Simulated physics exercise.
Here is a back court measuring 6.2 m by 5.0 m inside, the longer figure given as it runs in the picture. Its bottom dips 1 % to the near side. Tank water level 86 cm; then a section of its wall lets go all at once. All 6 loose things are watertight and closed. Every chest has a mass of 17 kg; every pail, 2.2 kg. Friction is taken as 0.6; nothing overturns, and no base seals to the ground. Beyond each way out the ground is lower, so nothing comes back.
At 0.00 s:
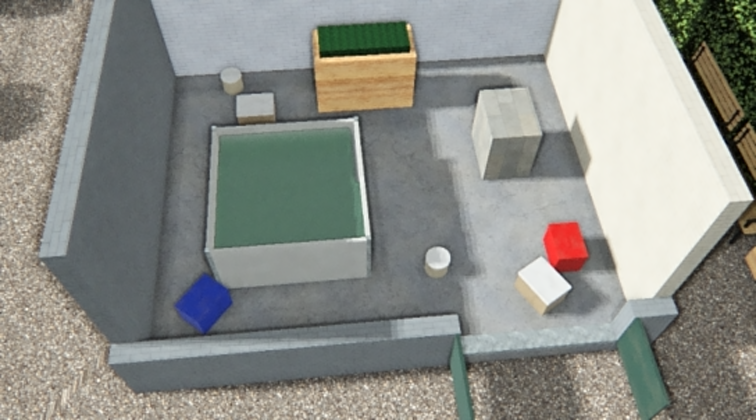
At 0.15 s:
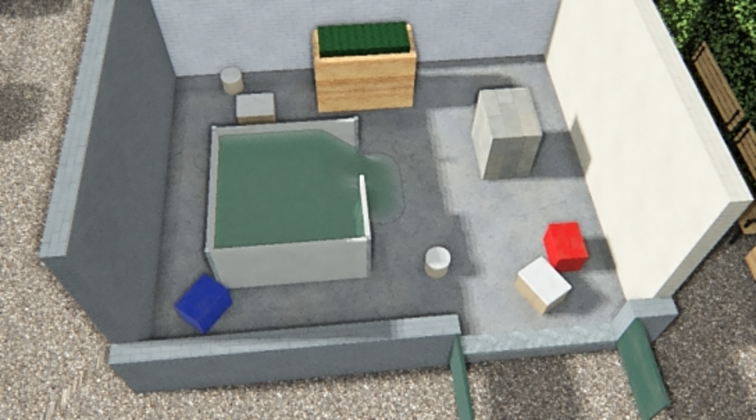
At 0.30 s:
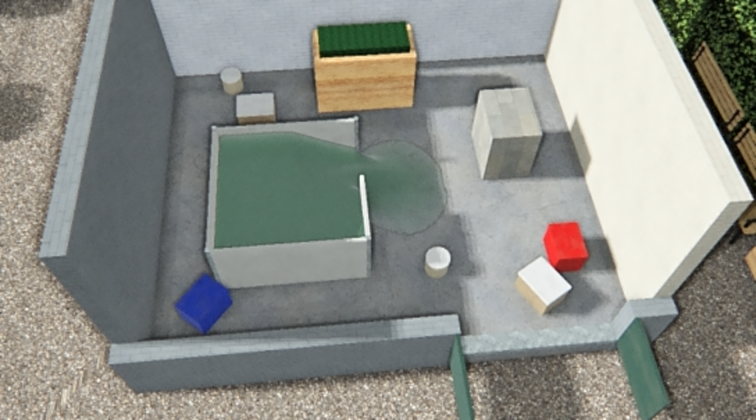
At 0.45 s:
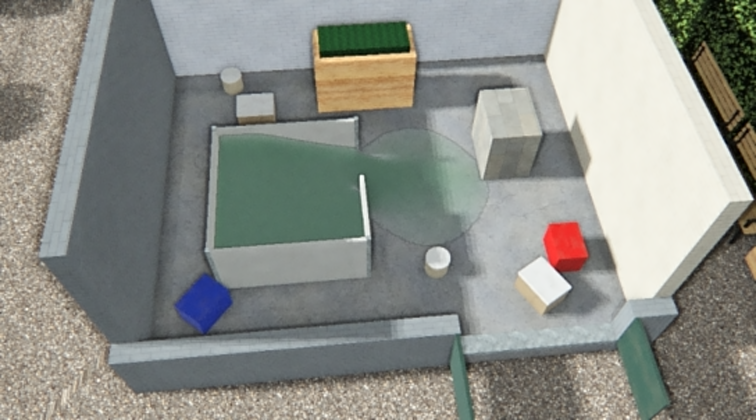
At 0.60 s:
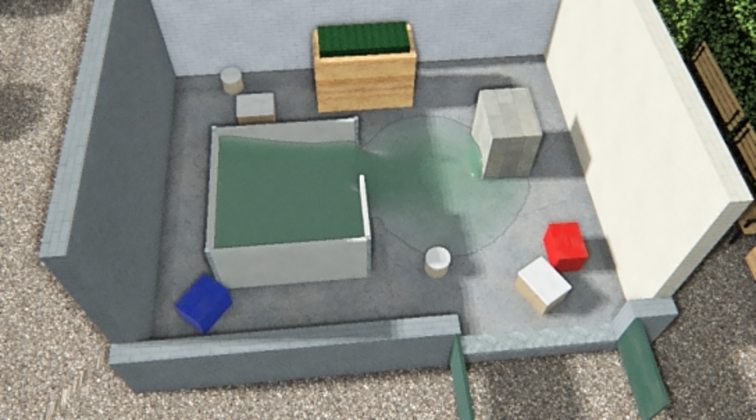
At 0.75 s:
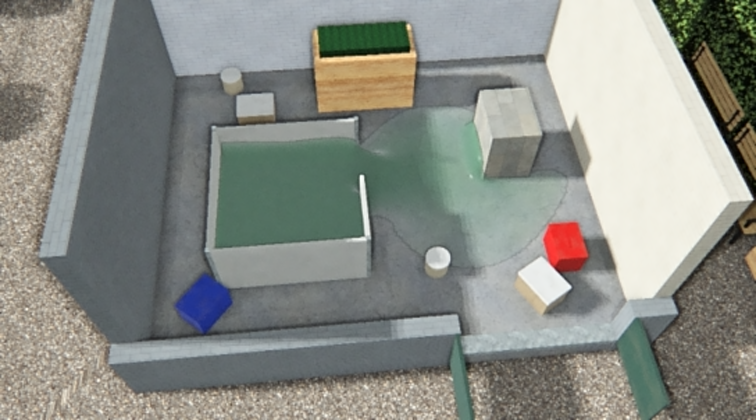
Walled back court with green water pouring from a gap in a tank's right side, spreading across the floor around a grey block.
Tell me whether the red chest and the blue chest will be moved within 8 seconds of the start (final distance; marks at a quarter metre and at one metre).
As for distance, the red chest ends up well away and the blue chest moves only negligibly.
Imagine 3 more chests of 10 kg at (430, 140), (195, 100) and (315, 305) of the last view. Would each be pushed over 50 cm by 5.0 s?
From first to last: Surpasses it, does not reach it, does not reach it.
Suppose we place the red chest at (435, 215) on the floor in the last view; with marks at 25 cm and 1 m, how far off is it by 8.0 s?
Outcome: It is taken a long way.
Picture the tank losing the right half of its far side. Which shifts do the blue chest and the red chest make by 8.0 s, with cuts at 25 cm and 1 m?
Well, the blue chest goes a long way and the red chest goes a long way.
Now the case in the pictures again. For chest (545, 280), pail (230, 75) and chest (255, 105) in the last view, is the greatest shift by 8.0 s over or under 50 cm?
The first topped the threshold, the second topped the threshold, and the third never reached the threshold.
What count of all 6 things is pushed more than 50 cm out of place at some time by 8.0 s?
That comes to 4.
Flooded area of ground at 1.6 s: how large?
Close to 15 m2, I'd say.
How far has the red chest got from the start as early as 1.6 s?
Close to 50 cm.
After 1.6 s the red chest is near (603, 251), 0.5 m from its start, aground; the blue chest is near (201, 297), 0.0 m from its start, aground; 0 of 6 are out; 0 afloat.
After 3.6 s the red chest has gone out; the blue chest is near (201, 297), 0.0 m from its start, aground; 1 of 6 are out; 0 afloat.
After 5.6 s the red chest has gone out; the blue chest is near (201, 297), 0.0 m from its start, aground; 1 of 6 are out; 0 afloat.
After 8.0 s the red chest has gone out; the blue chest is near (201, 297), 0.0 m from its start, aground; 1 of 6 are out; 2 afloat.
